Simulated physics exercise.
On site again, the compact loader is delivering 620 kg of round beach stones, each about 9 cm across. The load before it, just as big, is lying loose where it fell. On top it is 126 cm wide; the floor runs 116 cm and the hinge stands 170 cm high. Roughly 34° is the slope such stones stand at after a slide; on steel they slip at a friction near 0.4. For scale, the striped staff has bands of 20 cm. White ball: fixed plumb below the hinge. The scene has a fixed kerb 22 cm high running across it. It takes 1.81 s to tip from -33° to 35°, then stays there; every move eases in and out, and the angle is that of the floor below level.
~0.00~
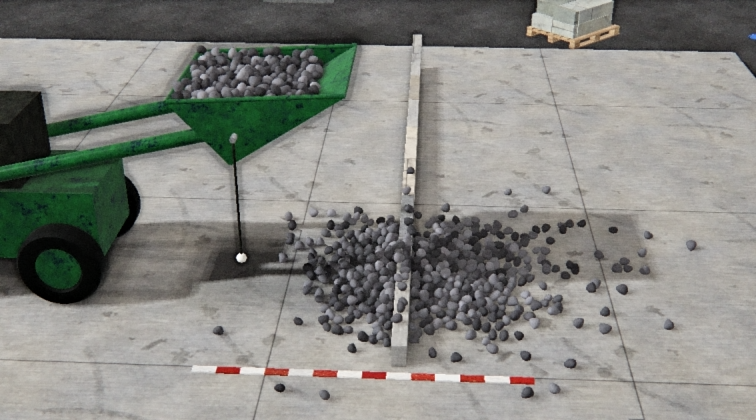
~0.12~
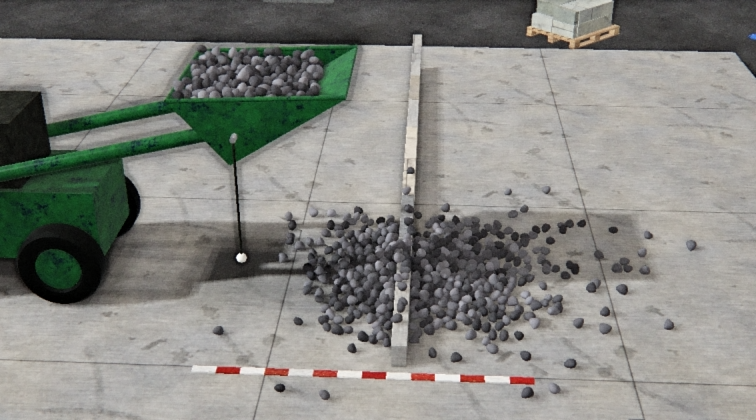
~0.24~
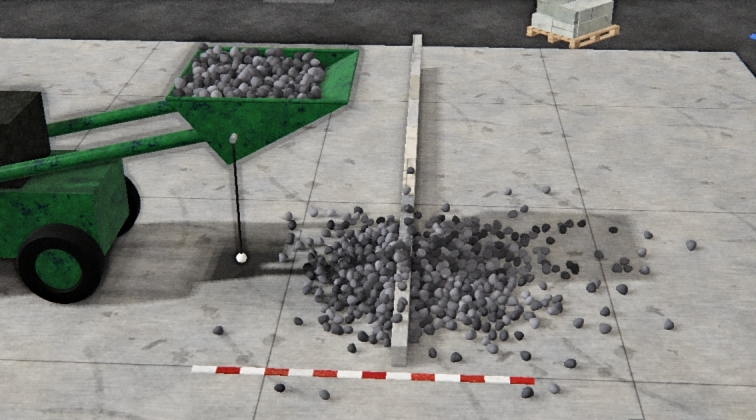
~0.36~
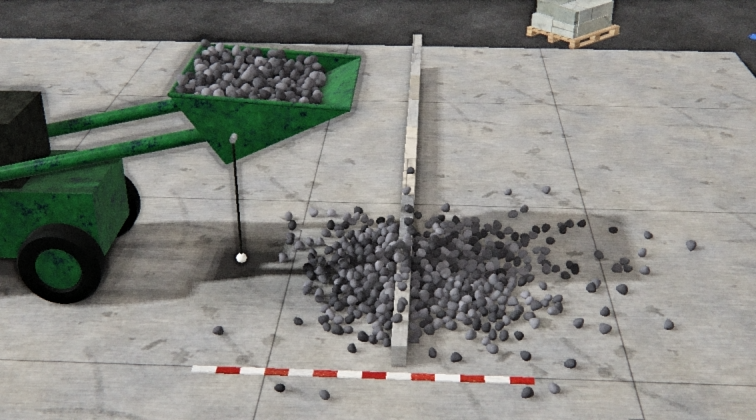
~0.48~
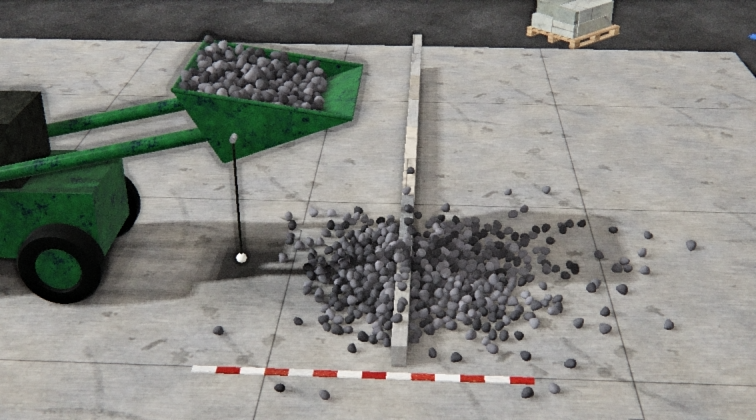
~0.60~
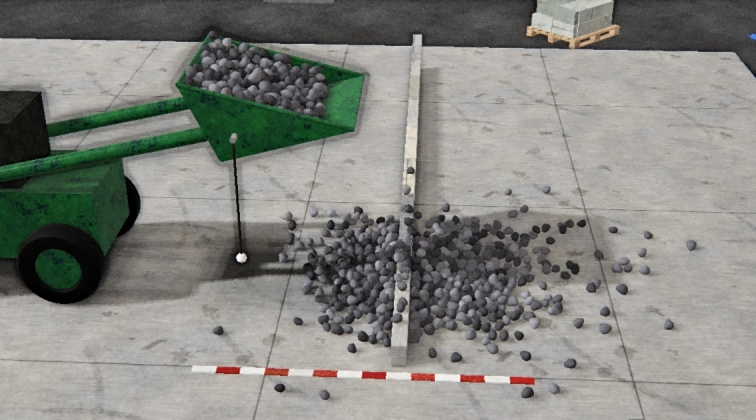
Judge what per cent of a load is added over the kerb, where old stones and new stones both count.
The amount added is about 41 per cent of a load.
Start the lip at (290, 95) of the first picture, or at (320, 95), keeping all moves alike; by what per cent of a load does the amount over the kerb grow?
First place about 5 %, second about 15 %.
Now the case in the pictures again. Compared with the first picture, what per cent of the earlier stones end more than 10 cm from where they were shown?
I'd say roughly 15 per cent of them.
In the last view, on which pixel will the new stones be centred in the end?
Centre at roughly (387, 261).
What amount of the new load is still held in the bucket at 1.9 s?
About 45 per cent is held.
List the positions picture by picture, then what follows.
In the first frame, the bucket is at -33°, its lip at (345, 96); the top of the load is at (254, 54). The earlier load is highest near (402, 249), 28 cm above ground level, 46 % on this side of the kerb, 54 % over the kerb.
In the second frame, the bucket is at -32°, its lip at (346, 98); the top of the load is at (241, 55); the stones move at 0.1 m/s on average.
In the third frame, the bucket is at -30°, its lip at (348, 102); the top of the load is at (225, 57); the stones move at 0.1 m/s on average.
In the fourth frame, the bucket is at -26°, its lip at (350, 109); the top of the load is at (227, 55); the stones move at 0.2 m/s on average.
In the fifth frame, lip at (352, 119), floor tilted -21°, highest stones at (210, 54); the stones move at 0.2 m/s on average.
In the sixth frame, the bucket is at -16°, its lip at (354, 130); the top of the load is at (213, 48); the stones move at 0.2 m/s on average.
After 1.4 s the floor is at 24°; in per cent of one load, 99 in the bucket, 47 on this side of the kerb, 54 over the kerb; the foremost stones are at (645, 260).
After 1.9 s the floor is at 35°; in per cent of one load, 45 in the bucket, 99 on this side of the kerb, 56 over the kerb; the foremost stones are at (645, 260).
After 2.3 s the floor is at 35°; in per cent of one load, 12 in the bucket, 116 on this side of the kerb, 72 over the kerb; the foremost stones are at (645, 260).
After 5.1 s the floor is at 35°; in per cent of one load, 0 in the bucket, 105 on this side of the kerb, 95 over the kerb; the foremost stones are at (645, 260). Net gain over the kerb, 41.
